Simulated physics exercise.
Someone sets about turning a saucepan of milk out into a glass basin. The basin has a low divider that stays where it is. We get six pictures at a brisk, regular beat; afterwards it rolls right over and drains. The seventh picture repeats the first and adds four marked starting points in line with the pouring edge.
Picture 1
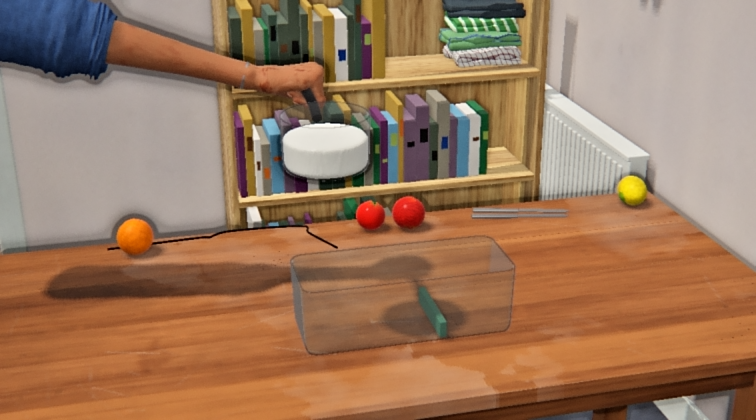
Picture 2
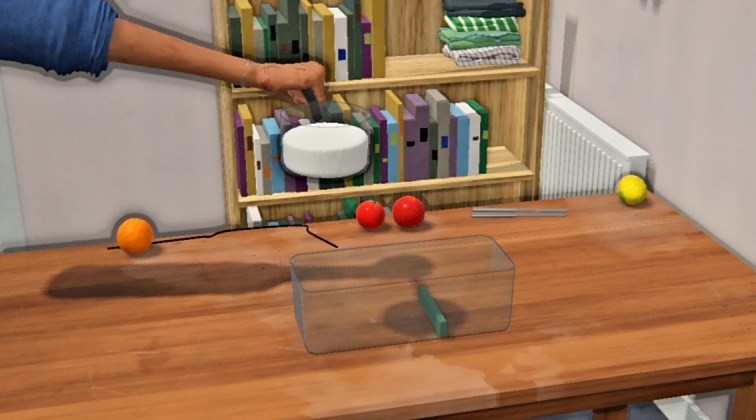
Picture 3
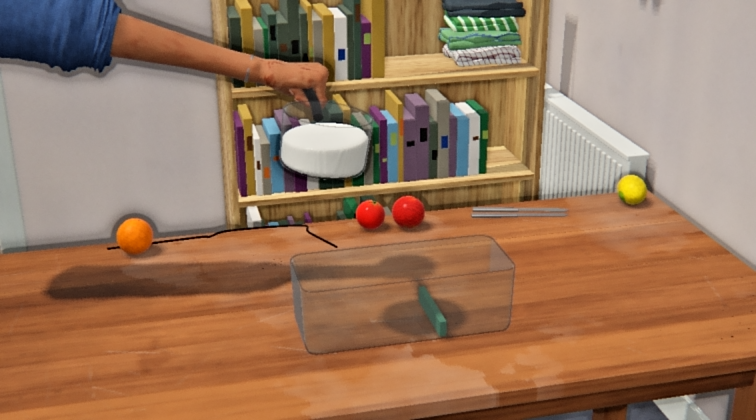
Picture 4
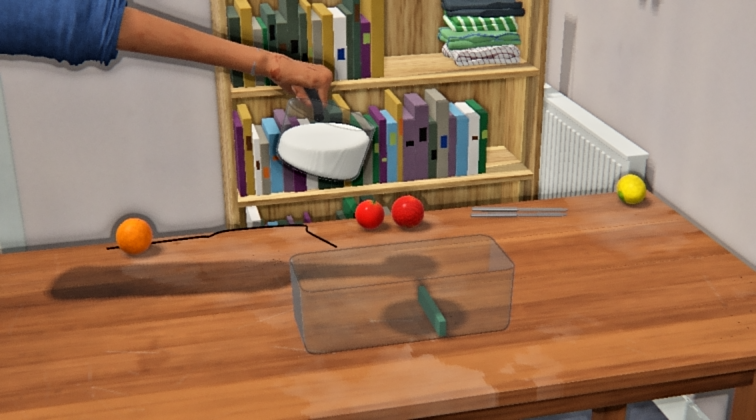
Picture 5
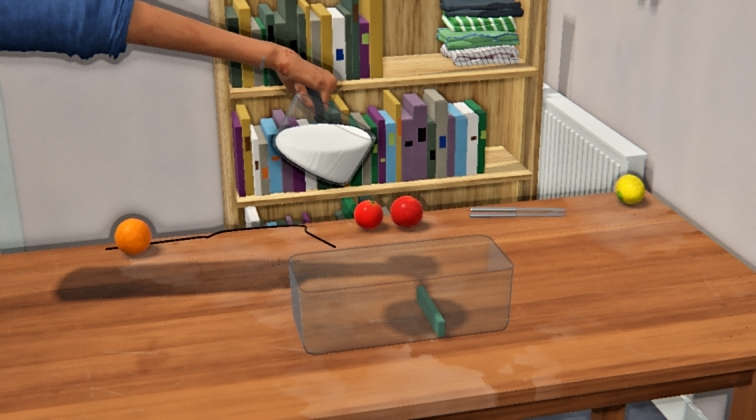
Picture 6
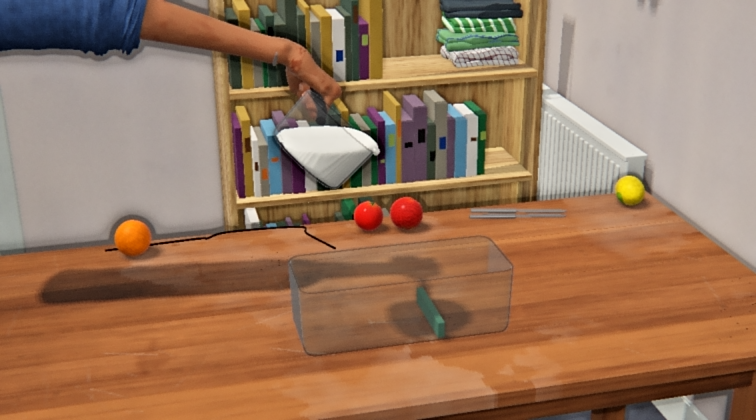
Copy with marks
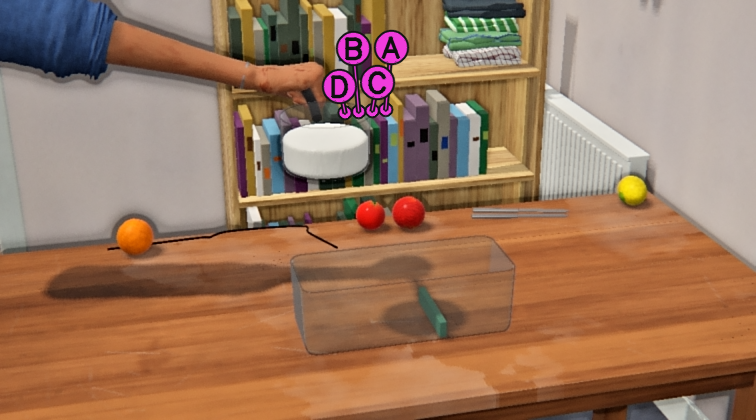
In the video, a hand holds a pan of white milk above a wooden table with a clear glass basin, an orange, two red fruits and a lemon, then gradually tilts it until milk just crosses the lip.
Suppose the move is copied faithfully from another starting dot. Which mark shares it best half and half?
Take A.
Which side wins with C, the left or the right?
The left one.
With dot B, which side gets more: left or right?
More ends on the left.
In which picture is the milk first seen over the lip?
In picture 6.
On the marked copy, A at (385, 109); B at (358, 111); C at (372, 110); D at (344, 112).
With A, about 51 % ends left of the wall and 47 % right of it.
With B, about 86 % ends left of the wall and 11 % right of it; 3 % is lost outside.
With C, about 71 % ends left of the wall and 27 % right of it; 3 % is lost outside.
With D, about 81 % ends left of the wall and 17 % right of it.
